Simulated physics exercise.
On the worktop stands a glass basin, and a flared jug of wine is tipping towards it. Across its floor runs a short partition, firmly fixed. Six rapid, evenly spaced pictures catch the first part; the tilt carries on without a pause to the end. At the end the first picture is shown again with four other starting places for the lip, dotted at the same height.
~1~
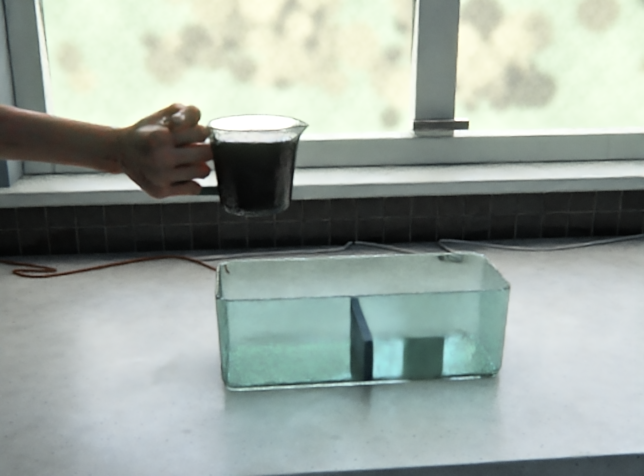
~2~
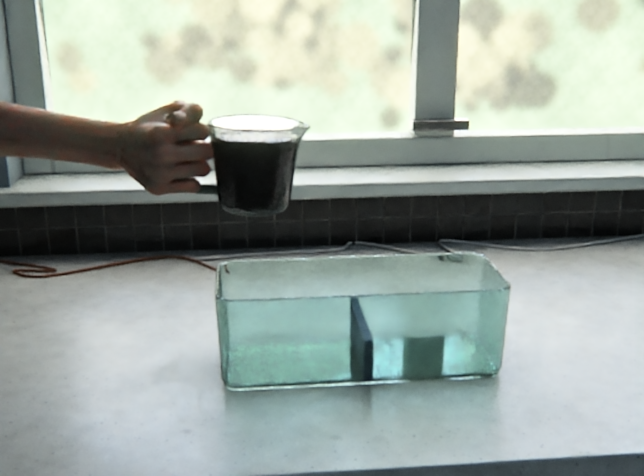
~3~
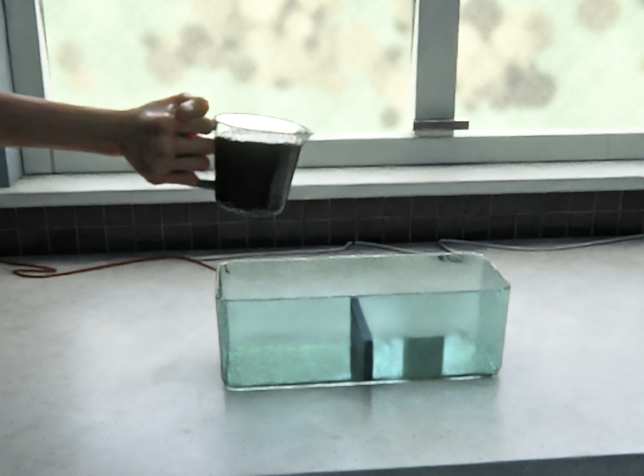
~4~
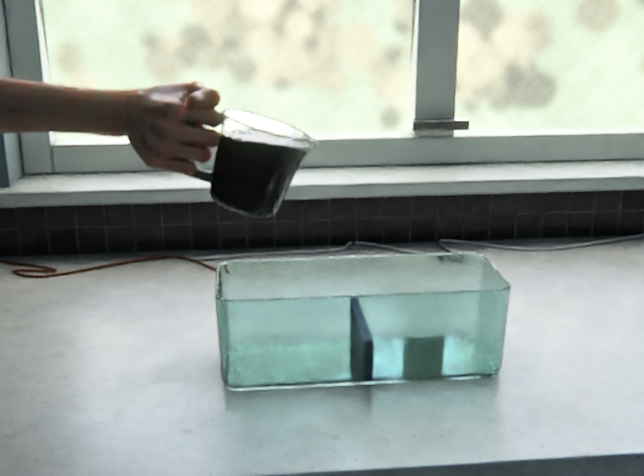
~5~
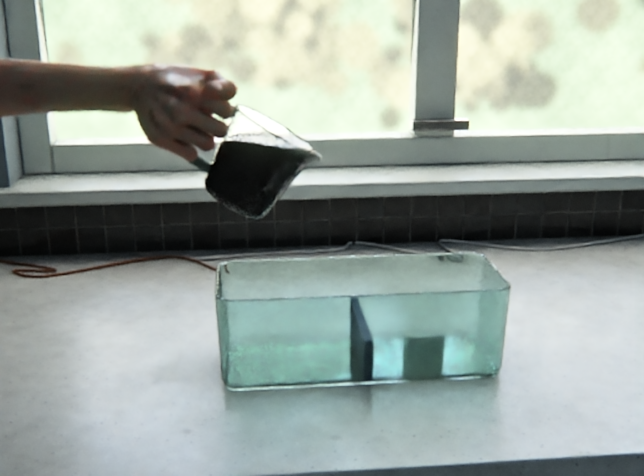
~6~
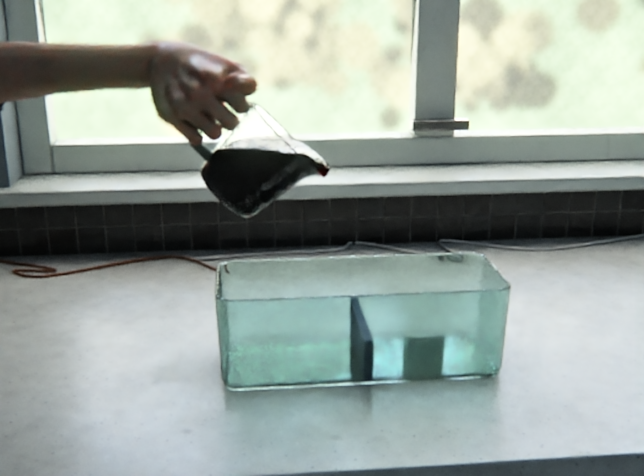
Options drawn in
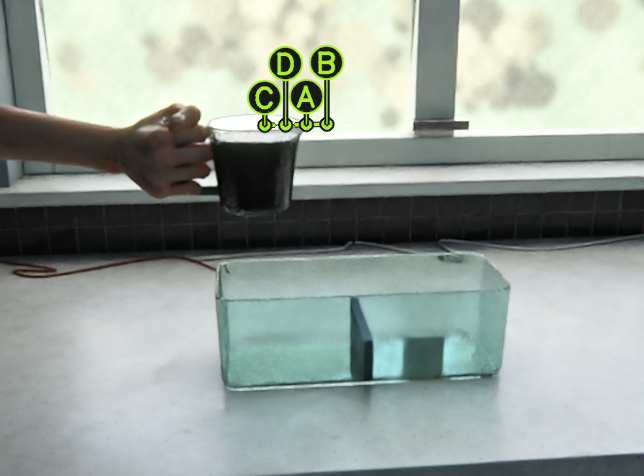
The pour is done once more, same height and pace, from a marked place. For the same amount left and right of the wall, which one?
I would pick dot B.
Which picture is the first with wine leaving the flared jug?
In picture 6.
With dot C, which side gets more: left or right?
The left one.
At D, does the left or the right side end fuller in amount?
The left side.
On the marked copy, A at (306, 124); B at (326, 124); C at (264, 125); D at (285, 125).
If A is chosen, about 73 % ends left of the wall and 23 % right of it; 4 % is lost outside.
If B is chosen, about 54 % ends left of the wall and 43 % right of it; 4 % is lost outside.
If C is chosen, about 90 % ends left of the wall and 6 % right of it; 5 % is lost outside.
If D is chosen, about 87 % ends left of the wall and 6 % right of it; 6 % is lost outside.
